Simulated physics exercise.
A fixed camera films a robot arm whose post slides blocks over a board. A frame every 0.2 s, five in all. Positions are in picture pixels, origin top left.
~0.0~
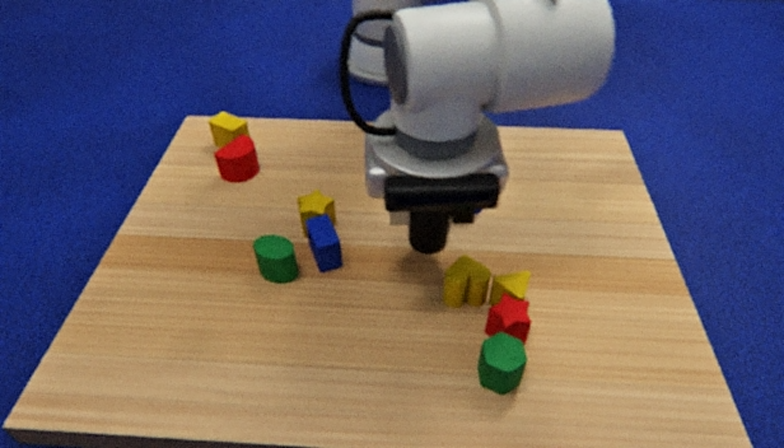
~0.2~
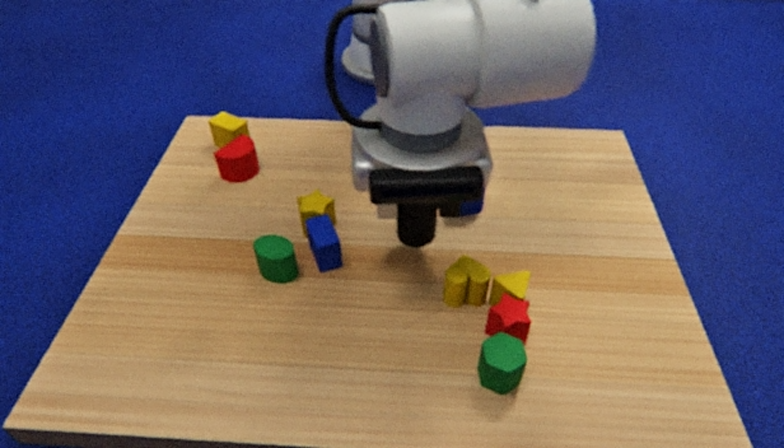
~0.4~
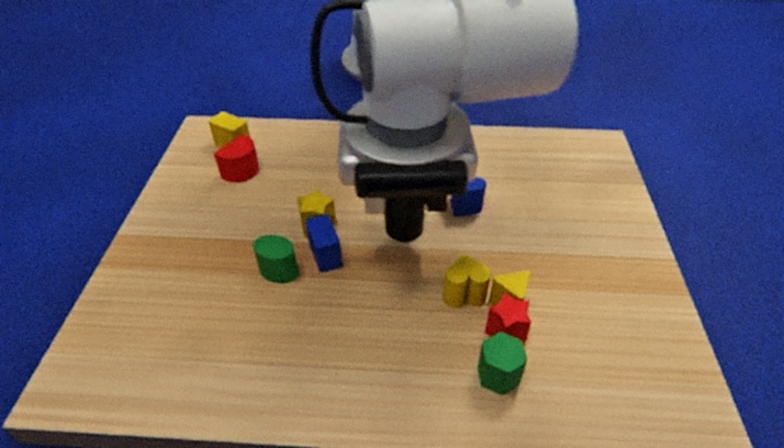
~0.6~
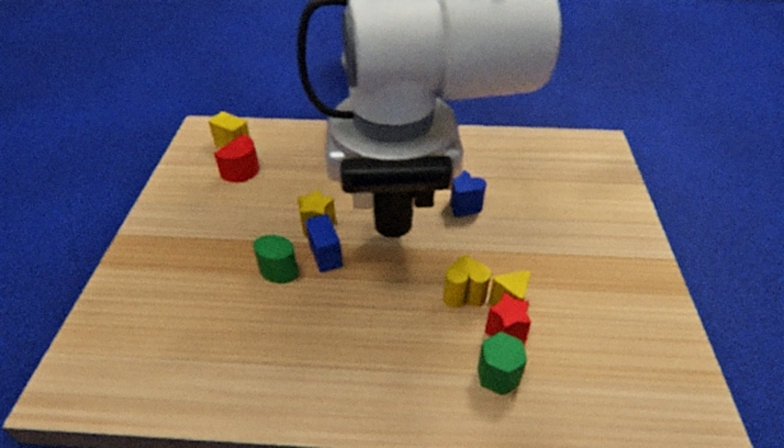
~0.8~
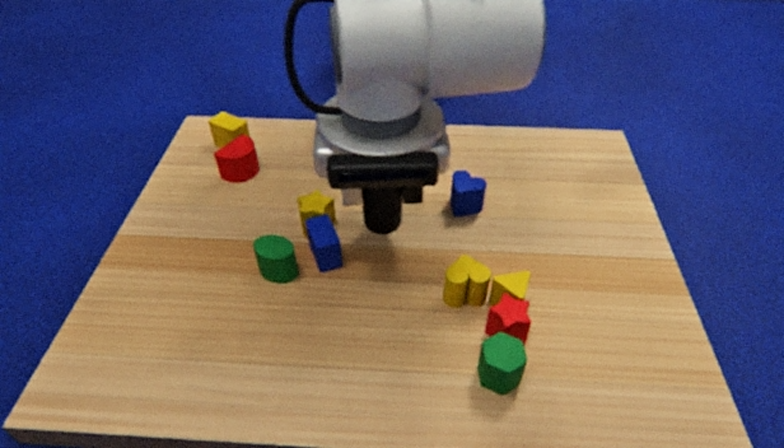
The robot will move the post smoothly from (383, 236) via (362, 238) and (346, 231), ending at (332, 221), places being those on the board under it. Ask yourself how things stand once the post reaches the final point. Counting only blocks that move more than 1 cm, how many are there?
Counting only shifts above 1 cm, I get one block.
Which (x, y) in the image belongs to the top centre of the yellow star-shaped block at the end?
About (297, 195).
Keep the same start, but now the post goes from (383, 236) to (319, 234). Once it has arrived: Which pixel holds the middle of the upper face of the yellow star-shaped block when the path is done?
Final place: (289, 199).
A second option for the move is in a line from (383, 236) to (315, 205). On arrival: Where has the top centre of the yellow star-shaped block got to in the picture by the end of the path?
Most likely (292, 198).
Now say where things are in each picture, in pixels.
The first frame shows post tip (428, 241); block tops, yellow star-shaped block (314, 202); blue oblong block (322, 230).
The second frame shows post (416, 235); blocks unchanged.
The third frame shows post (404, 230); blocks unchanged.
The fourth frame shows post (393, 226); blocks unchanged.
The fifth frame shows post (383, 222); yellow star-shaped block (314, 202); blue oblong block (322, 230).
What follows on the original path. Halfway along, post (352, 221); nothing pushed yet.
At the end, post (330, 207); yellow star-shaped block (297, 195), turned 20° anticlockwise; blue oblong block in place.
